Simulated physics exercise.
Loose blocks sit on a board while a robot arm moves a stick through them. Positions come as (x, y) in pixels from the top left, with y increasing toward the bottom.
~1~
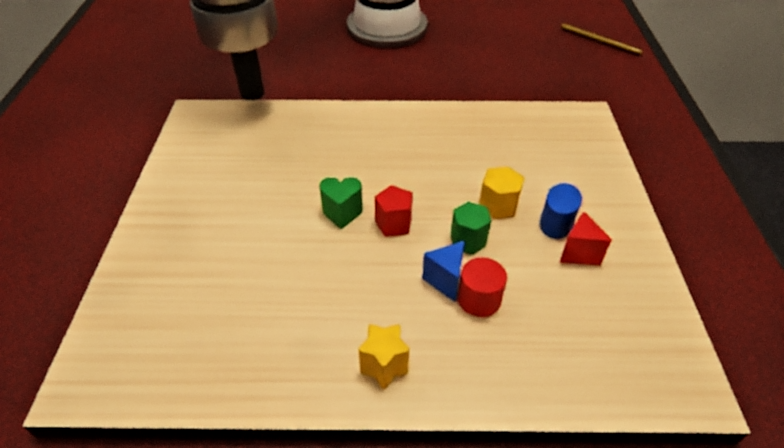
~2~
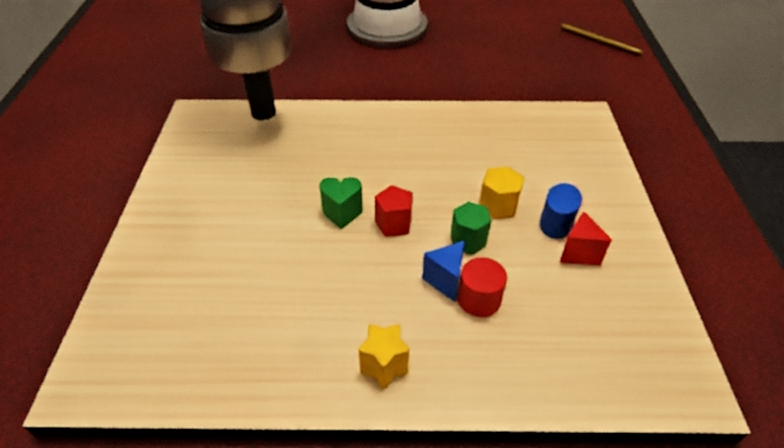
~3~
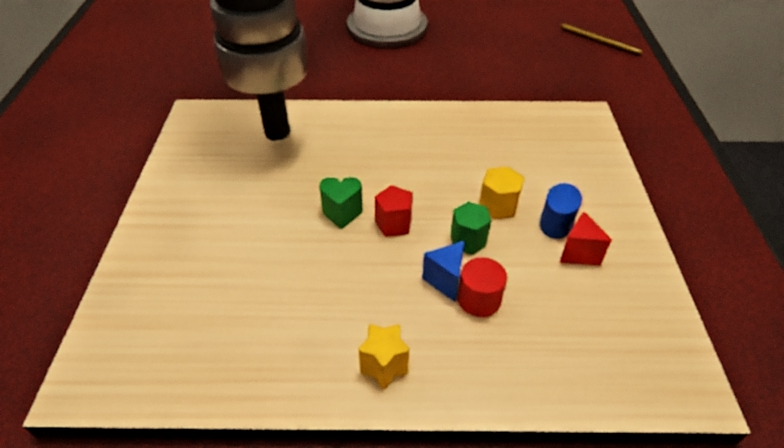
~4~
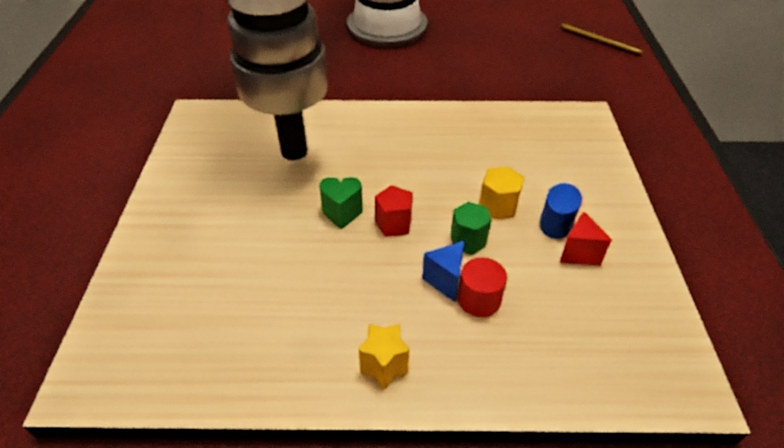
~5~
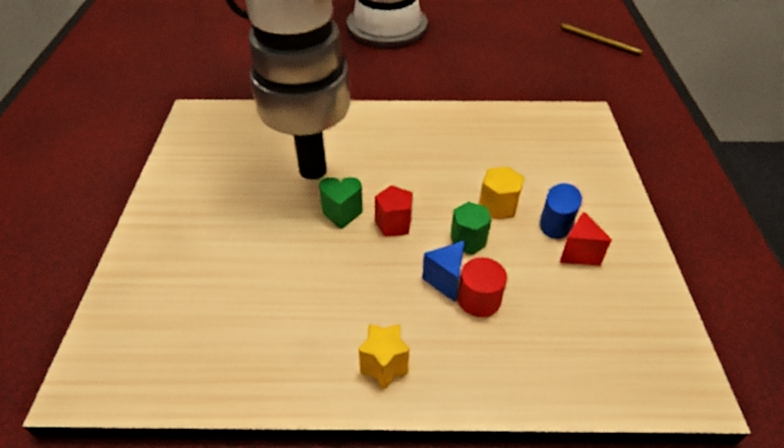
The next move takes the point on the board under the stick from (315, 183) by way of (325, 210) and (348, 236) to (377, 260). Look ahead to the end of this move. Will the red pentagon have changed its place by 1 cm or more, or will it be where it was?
It shifts.
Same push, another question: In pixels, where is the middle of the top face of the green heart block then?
Its top face will be centred at roughly (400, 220).
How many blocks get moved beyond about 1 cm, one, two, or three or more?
Going by the path, two blocks will move.
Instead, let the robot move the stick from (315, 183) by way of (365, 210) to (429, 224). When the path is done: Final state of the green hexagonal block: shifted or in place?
Answer: Moved.
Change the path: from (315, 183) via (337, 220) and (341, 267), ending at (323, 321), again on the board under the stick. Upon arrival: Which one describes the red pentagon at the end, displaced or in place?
That block stays.
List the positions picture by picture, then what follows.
Stick's lower end (253, 94); green heart block (340, 187); red pentagon (395, 198); blue triangular piece (449, 257), in the first picture.
Stick (264, 114); blocks still, in the second picture.
Stick (278, 133); blocks still, in the third picture.
Stick (295, 152); blocks still, in the fourth picture.
Stick (313, 171); green heart block (340, 187); red pentagon (395, 198); blue triangular piece (449, 257), in the fifth picture.
The first path, step by step. One third of the way, stick (323, 198); green heart block (352, 195), turned 25° anticlockwise.
Two thirds of the way, stick (347, 224); green heart block (377, 208), turned 85° anticlockwise; red pentagon (408, 196), turned 15° anticlockwise.
At the end, stick (377, 249); green heart block (400, 220), turned 130° anticlockwise; red pentagon (414, 194), turned 45° anticlockwise; blue triangular piece still.
